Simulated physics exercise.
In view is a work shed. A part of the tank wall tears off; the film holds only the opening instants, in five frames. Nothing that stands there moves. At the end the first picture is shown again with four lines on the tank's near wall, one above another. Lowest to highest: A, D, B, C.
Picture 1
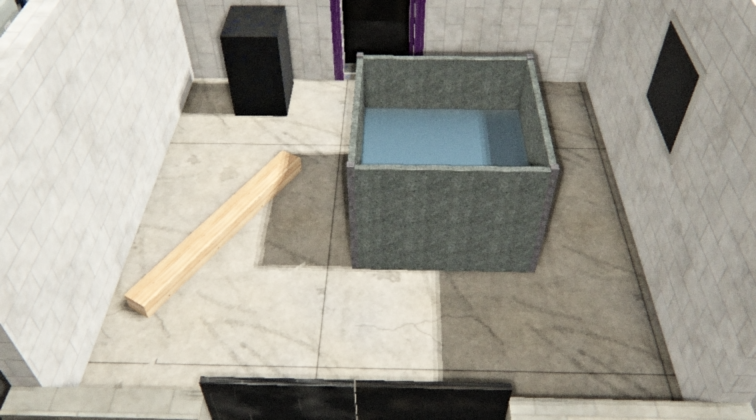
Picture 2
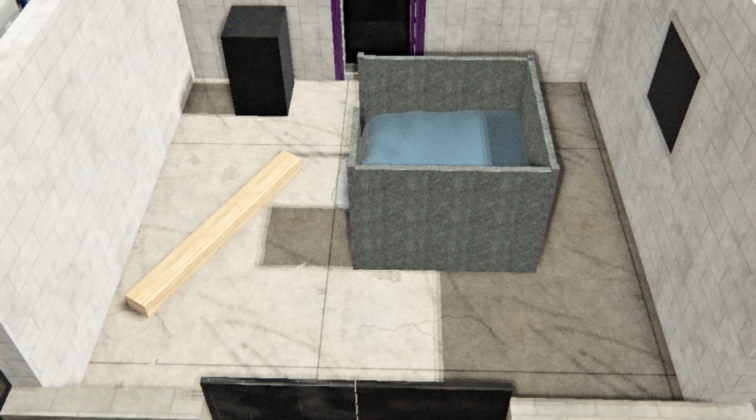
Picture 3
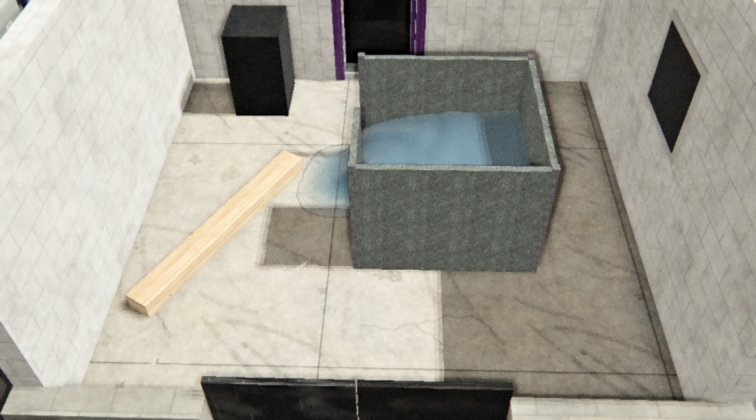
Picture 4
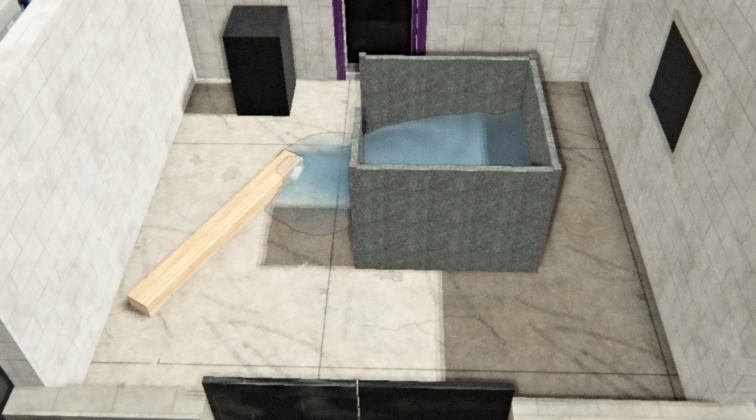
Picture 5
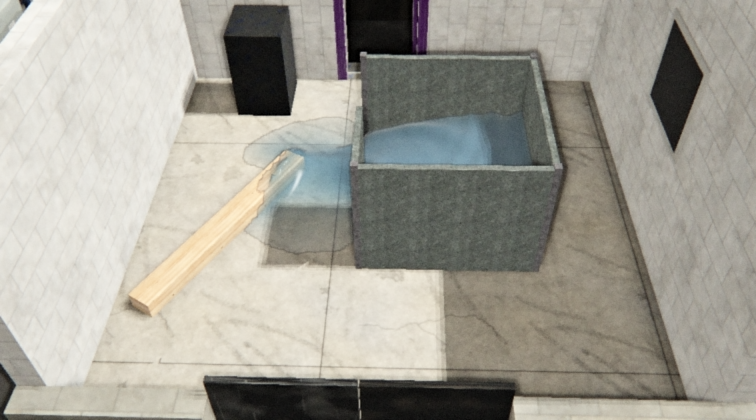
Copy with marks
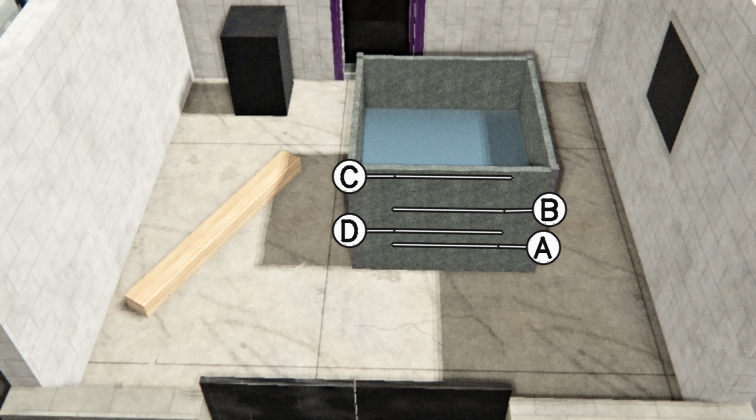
In a work shed, water pours from a tank's left side and spreads around a plank.
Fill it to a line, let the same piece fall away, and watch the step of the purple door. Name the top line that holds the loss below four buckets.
B is the one.
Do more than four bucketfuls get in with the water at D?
No, that is safe.
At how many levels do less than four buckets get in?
Three.
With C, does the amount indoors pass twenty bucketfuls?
No, less.
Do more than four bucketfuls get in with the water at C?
Yes.
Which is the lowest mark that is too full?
The answer is C.
On the marked copy, A at (446, 245); B at (449, 210); C at (452, 176); D at (447, 231); from the bottom up A, D, B, C.
Choosing A, nothing gets over.
Choosing B, a bucket or two gets in.
Choosing C, about 10 bucketfuls get in.
Choosing D, nothing gets over.
